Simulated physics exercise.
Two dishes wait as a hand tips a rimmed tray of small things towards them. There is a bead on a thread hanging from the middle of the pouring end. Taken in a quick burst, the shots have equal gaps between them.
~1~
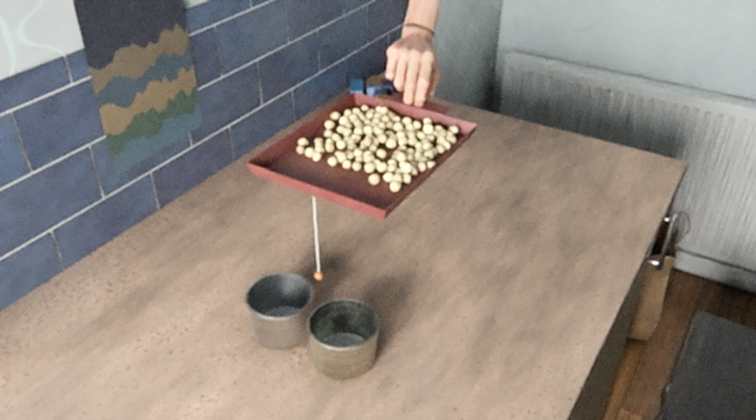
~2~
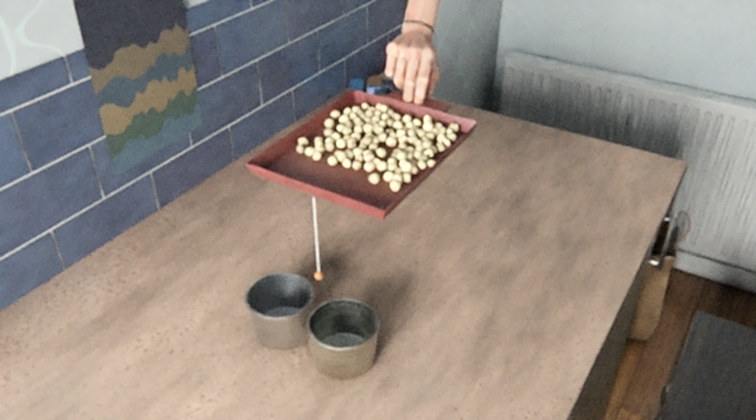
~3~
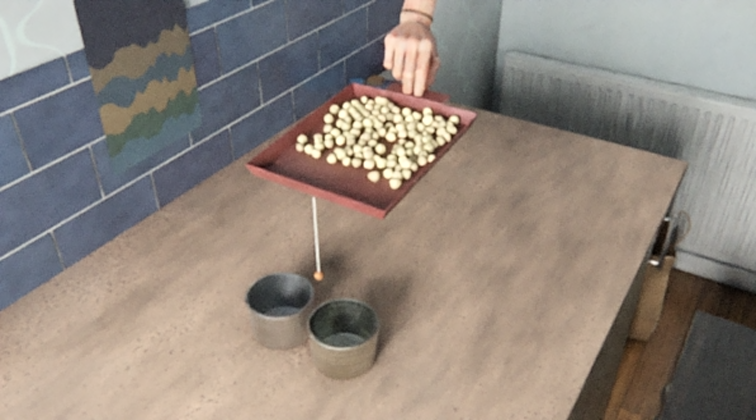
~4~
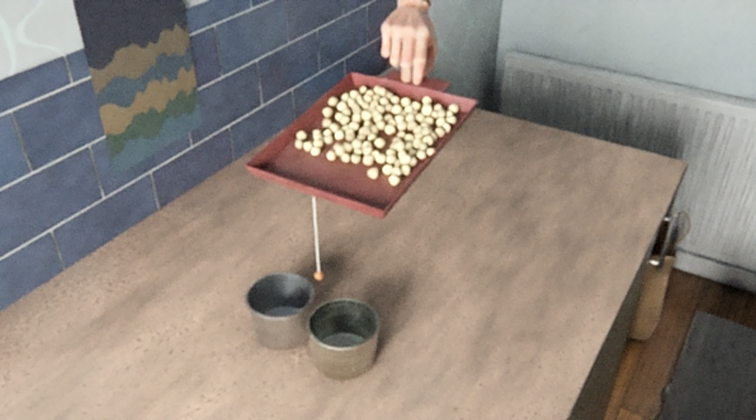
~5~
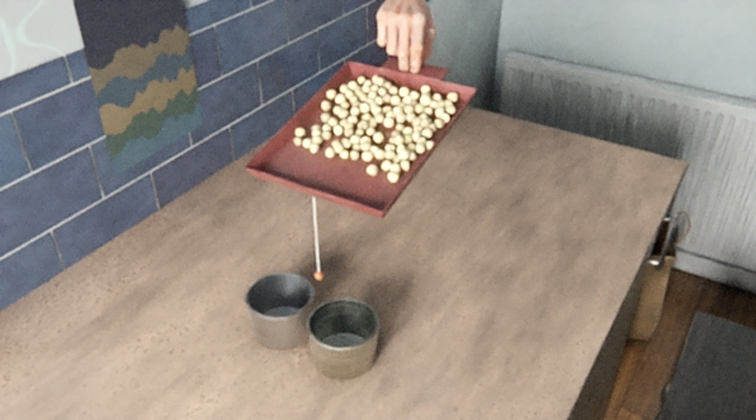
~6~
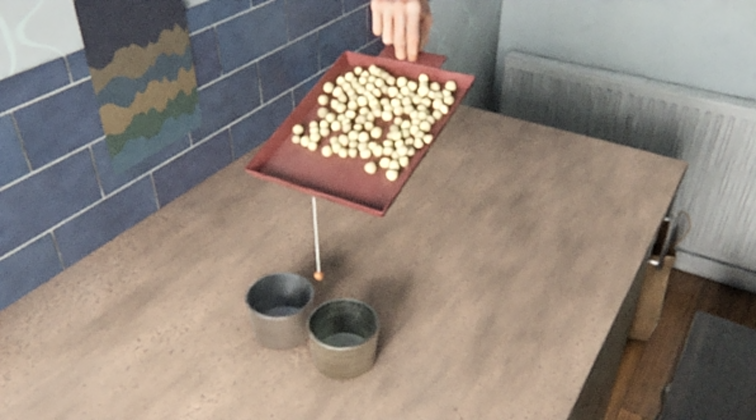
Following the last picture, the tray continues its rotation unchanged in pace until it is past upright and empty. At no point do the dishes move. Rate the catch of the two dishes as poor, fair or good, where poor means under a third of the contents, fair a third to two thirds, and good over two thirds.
The catch is fair.
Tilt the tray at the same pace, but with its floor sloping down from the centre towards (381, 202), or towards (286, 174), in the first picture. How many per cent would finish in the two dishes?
In order: About 30, then 20 percent.
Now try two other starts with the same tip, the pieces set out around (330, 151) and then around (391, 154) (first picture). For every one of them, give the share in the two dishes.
The first start gives 60 percent and the second 50 percent.
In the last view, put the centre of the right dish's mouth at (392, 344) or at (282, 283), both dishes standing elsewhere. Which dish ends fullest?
The one on the left side, then the one on the right side.
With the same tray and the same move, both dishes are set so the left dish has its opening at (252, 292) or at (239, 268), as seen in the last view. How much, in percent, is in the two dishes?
70, then 40 %.
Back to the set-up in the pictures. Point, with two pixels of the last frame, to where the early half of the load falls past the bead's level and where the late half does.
The leading part at (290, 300), the rest of it at (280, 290).
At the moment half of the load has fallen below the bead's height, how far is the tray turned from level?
Angle reached: About 105°.
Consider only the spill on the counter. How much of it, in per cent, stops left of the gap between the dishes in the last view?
I'd guess close to 90 %.
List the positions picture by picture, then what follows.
Corners of the pouring end near (253, 162) and (383, 207), level; middle of the load near (382, 138), macadamia nuts; left dish near (260, 328); right dish near (324, 358); bead on its thread near (319, 275), in the first frame.
Corners of the pouring end near (253, 162) and (383, 207), level; middle of the load near (383, 137), in the second frame.
Corners of the pouring end near (253, 163) and (382, 207), tipped barely, level across its low end; middle of the load near (382, 132), in the third frame.
Corners of the pouring end near (252, 164) and (381, 207), tipped a little, level across its low end; middle of the load near (381, 125), in the fourth frame.
Corners of the pouring end near (251, 165) and (381, 207), tipped a little, level across its low end; middle of the load near (380, 118), in the fifth frame.
Corners of the pouring end near (251, 167) and (380, 207), tipped clearly, level across its low end; middle of the load near (377, 113); left dish near (260, 328); right dish near (324, 358), in the sixth frame.
Shortly afterwards, tray tipped steeply; the bulk on the tray; only a few in the left dish; only a few outside both; a little in the air.
Next, tray tipped past a quarter turn; near a quarter on the tray; a little in the right dish; near a quarter in the left dish; a little outside both; near a third in the air.
Some moments later, tray tipped past a quarter turn; near a quarter in the right dish; near a third in the left dish; near half outside both.
In the end, tray tipped past a quarter turn; near a quarter in the right dish; near a third in the left dish; near half outside both.
